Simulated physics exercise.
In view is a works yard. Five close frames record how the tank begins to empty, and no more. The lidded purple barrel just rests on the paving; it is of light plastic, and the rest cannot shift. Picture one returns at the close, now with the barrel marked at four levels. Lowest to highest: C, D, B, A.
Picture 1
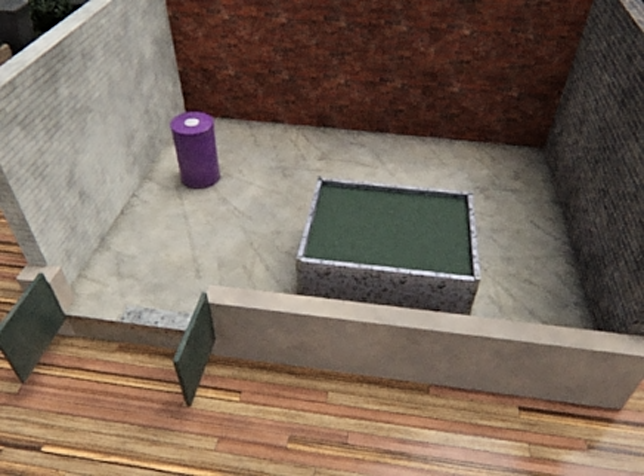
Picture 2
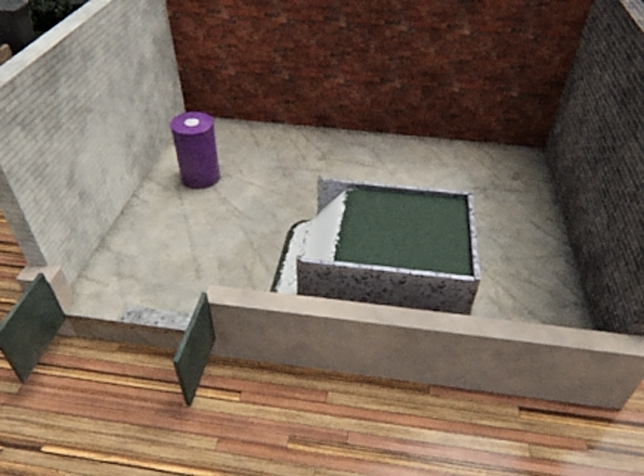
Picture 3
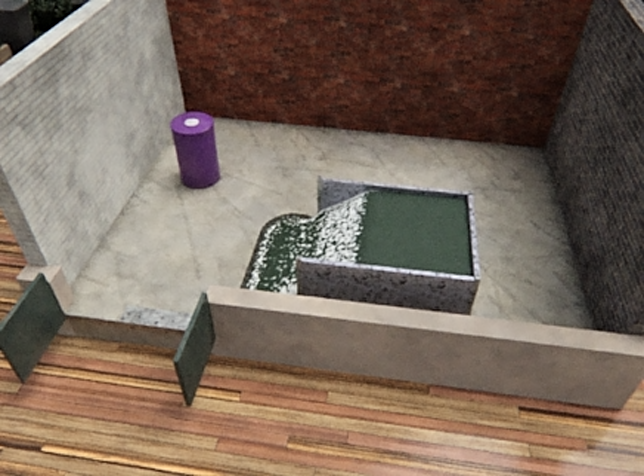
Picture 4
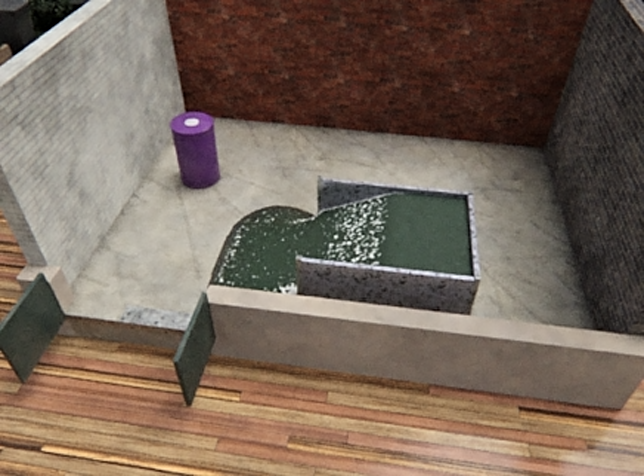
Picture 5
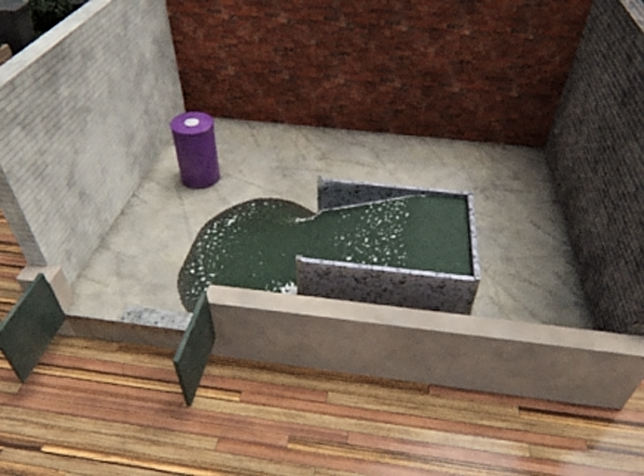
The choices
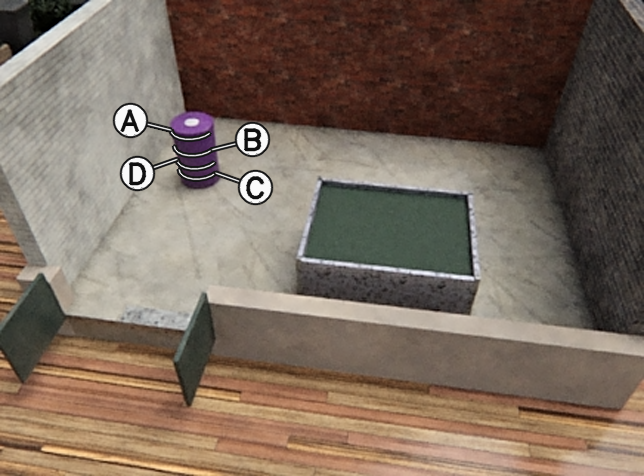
A full tank opens on its left side and dark green liquid spreads across the ground.
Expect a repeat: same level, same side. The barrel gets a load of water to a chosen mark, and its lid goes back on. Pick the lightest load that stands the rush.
Choose D.
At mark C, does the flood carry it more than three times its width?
No.
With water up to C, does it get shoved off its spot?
Yes, it does.
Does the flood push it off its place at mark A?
No, not at all.
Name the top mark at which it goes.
Here it is mark C.
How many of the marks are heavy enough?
Three of the four.
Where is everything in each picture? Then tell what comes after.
The first picture shows lid of the purple barrel at (191, 123); tank full, its middle at (390, 229); open gate at (135, 279).
In the second picture, 2 % of the ground wet, in view closest to the barrel at (300, 225).
In the third picture, 5 % of the ground wet, in view closest to the barrel at (271, 226).
In the fourth picture, 9 % of the ground wet, in view closest to the barrel at (261, 213).
The fifth picture shows lid of the purple barrel at (191, 123); 12 % of the ground wet, in view closest to the barrel at (240, 207).
On the marked copy, A at (185, 139); B at (188, 155); C at (193, 179); D at (191, 168); from the bottom up C, D, B, A.
Choosing A, it does not move.
Choosing B, it does not move.
Choosing C, it is pushed about its own width away.
Choosing D, it does not move.
